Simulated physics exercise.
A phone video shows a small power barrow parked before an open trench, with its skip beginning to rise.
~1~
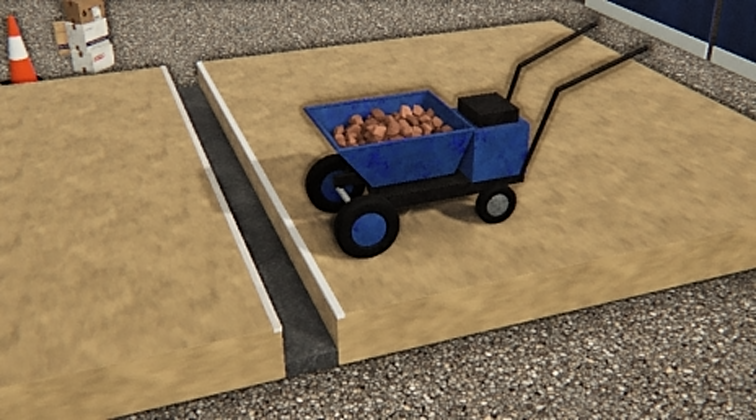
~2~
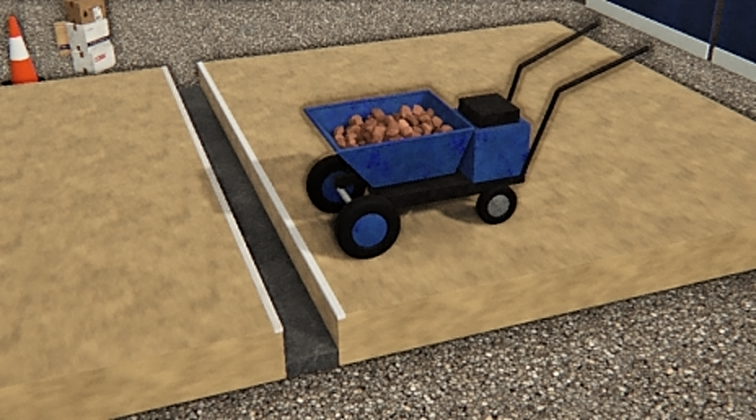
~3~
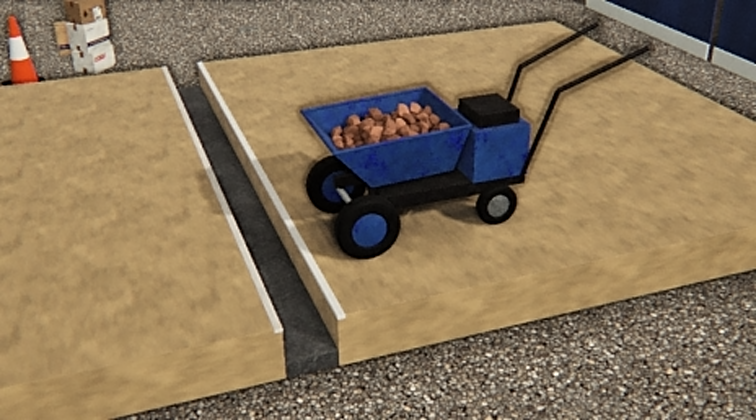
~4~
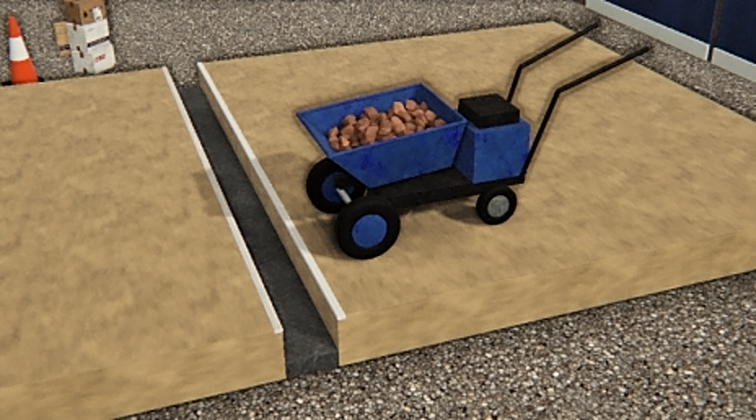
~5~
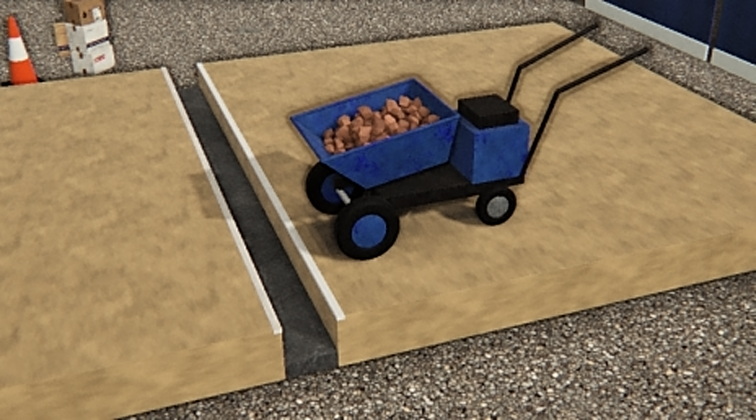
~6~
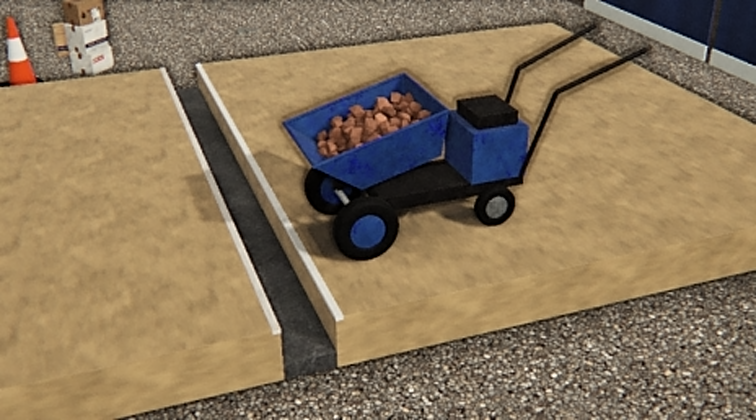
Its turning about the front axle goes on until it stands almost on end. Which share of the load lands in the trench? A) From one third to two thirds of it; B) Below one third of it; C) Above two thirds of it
The answer is A.
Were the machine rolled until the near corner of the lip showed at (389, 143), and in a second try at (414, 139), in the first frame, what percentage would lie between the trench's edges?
The share would be near 90 percent, and then near 70 percent.
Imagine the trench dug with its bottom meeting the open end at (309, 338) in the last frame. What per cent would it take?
I'd put it at about 40 in a hundred.
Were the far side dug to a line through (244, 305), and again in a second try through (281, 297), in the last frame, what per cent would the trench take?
80 %, then 20 %.
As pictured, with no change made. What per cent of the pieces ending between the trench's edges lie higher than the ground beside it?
Estimate: Close to 0 in a hundred.
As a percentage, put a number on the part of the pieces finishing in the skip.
Share in the skip: Around 0 %.
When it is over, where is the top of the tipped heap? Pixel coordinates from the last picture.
At about (220, 254).
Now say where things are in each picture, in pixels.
Lip of the skip at (338, 151), level; top of the load at (404, 126), lumps of rubble; first edge of the trench at (325, 287); far edge at (265, 299), the trench under half as wide as the skip, and about as deep as wide, in the first picture.
Lip of the skip at (338, 152), level; top of the load at (404, 126), in the second picture.
Lip of the skip at (334, 154), tipped barely; top of the load at (400, 136), in the third picture.
Lip of the skip at (330, 157), tipped a little; top of the load at (396, 123), in the fourth picture.
Lip of the skip at (323, 161), tipped a little; top of the load at (403, 125), in the fifth picture.
Lip of the skip at (315, 167), tipped clearly; top of the load at (389, 112); first edge of the trench at (324, 289); far edge at (264, 301), in the sixth picture.
Soon, skip tipped steeply; all in the skip.
A while on, skip tipped steeply; most in the skip; a small part in or heaped over the trench; a small part beyond it; a stray few falling.
Towards the end, skip tipped right over; a small part in the skip; about a quarter in or heaped over the trench; about half beyond it.
Finally, skip tipped right over; about half in or heaped over the trench; about half beyond it.
